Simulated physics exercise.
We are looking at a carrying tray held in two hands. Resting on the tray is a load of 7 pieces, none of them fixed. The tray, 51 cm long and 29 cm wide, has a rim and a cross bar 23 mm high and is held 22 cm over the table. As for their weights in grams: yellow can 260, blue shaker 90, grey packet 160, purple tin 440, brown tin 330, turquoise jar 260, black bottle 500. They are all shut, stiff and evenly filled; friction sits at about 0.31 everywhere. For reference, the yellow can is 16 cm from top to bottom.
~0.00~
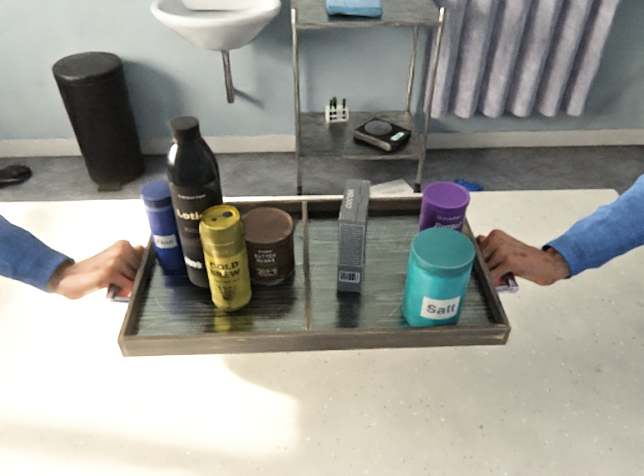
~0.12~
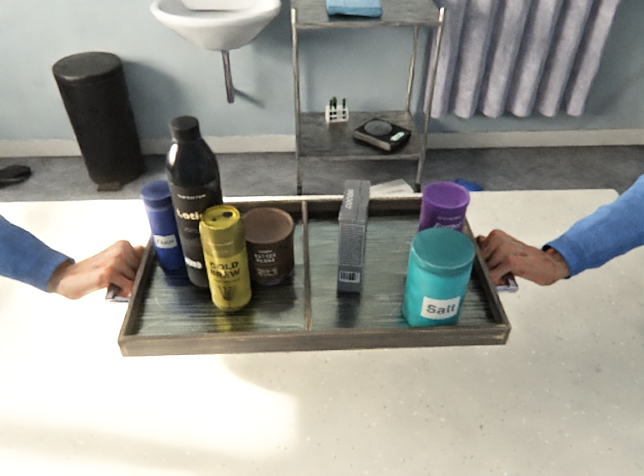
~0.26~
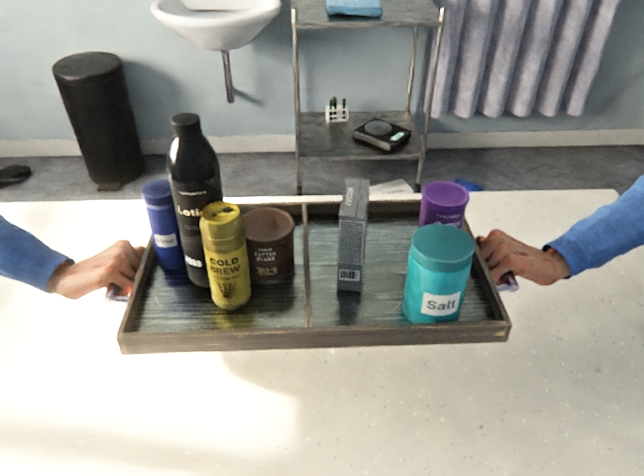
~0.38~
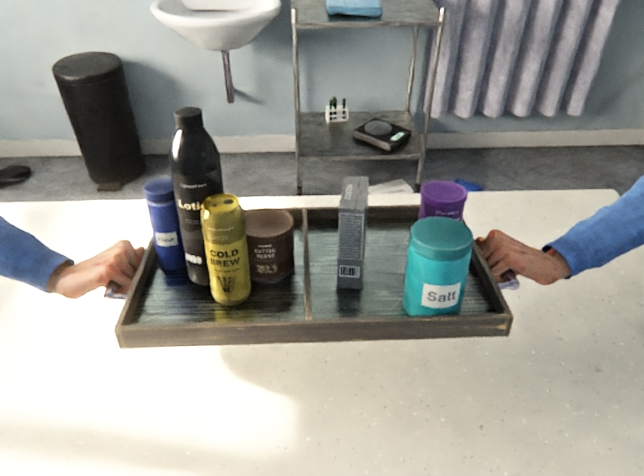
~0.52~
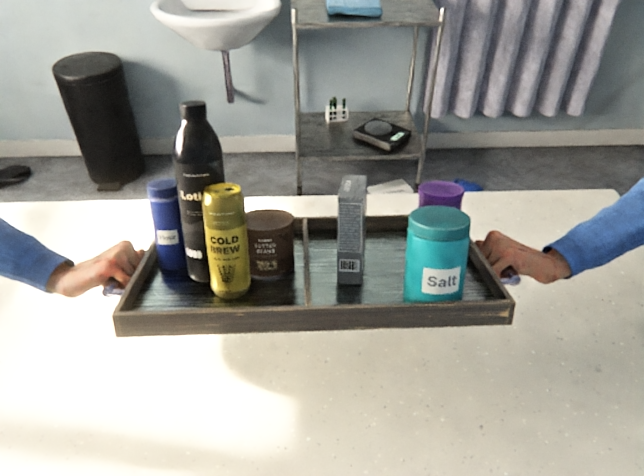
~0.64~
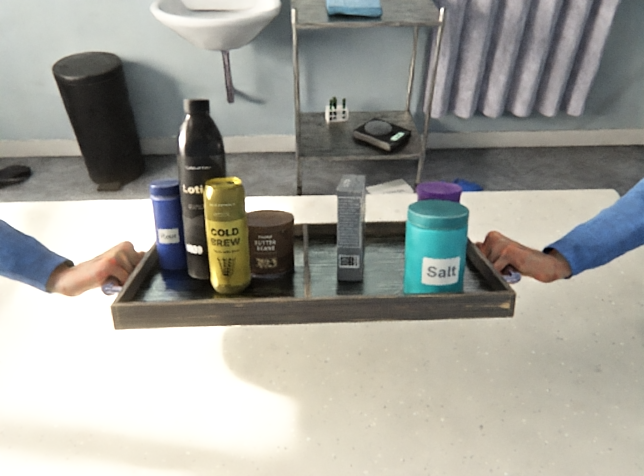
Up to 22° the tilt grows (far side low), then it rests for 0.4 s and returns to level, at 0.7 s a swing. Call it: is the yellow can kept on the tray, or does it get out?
Kept on the tray.
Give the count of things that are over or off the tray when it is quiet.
The count comes out at 3.
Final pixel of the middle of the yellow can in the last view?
It winds up close to (169, 201).
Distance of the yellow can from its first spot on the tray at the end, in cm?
Roughly 22 centimetres.
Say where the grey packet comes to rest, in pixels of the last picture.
Around (353, 195).
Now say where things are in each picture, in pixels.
Tray level; yellow can (227, 262); blue shaker (167, 226), in the first picture.
Tray level; purple tin (441, 226); brown tin (267, 246), in the second picture.
Tray tilted 2°, far edge down; turquoise jar (436, 278); black bottle (199, 203), in the third picture.
Tray tilted 7°, far edge down; blue shaker (168, 224); grey packet (353, 232), in the fourth picture.
Tray tilted 15°, far edge down; brown tin (267, 243), in the fifth picture.
Tray tilted 20°, far edge down; yellow can (228, 237); turquoise jar (435, 251), in the sixth picture.
After 0.94 s, tray tilted 22°, far edge down; yellow can 21° off its base near (234, 221); black bottle 60° off its base; grey packet moved 6 cm.
After 1.14 s, tray tilted 22°, far edge down; black bottle now off the tray; yellow can 42° off its base near (236, 214); blue shaker 30° off its base.
After 1.34 s, tray tilted 20°, far edge down; blue shaker now off the tray; yellow can on its side near (212, 222); turquoise jar moved 17 cm.
After 1.54 s, tray tilted 12°, far edge down; yellow can on its side near (185, 211); turquoise jar moved 19 cm; grey packet moved 10 cm.
In the end (2.4 s), off the tray, blue shaker and black bottle; toppled on the tray, yellow can; not toppled but over 5 cm from the start, grey packet, purple tin, brown tin and turquoise jar. In the last view, yellow can near (169, 201).
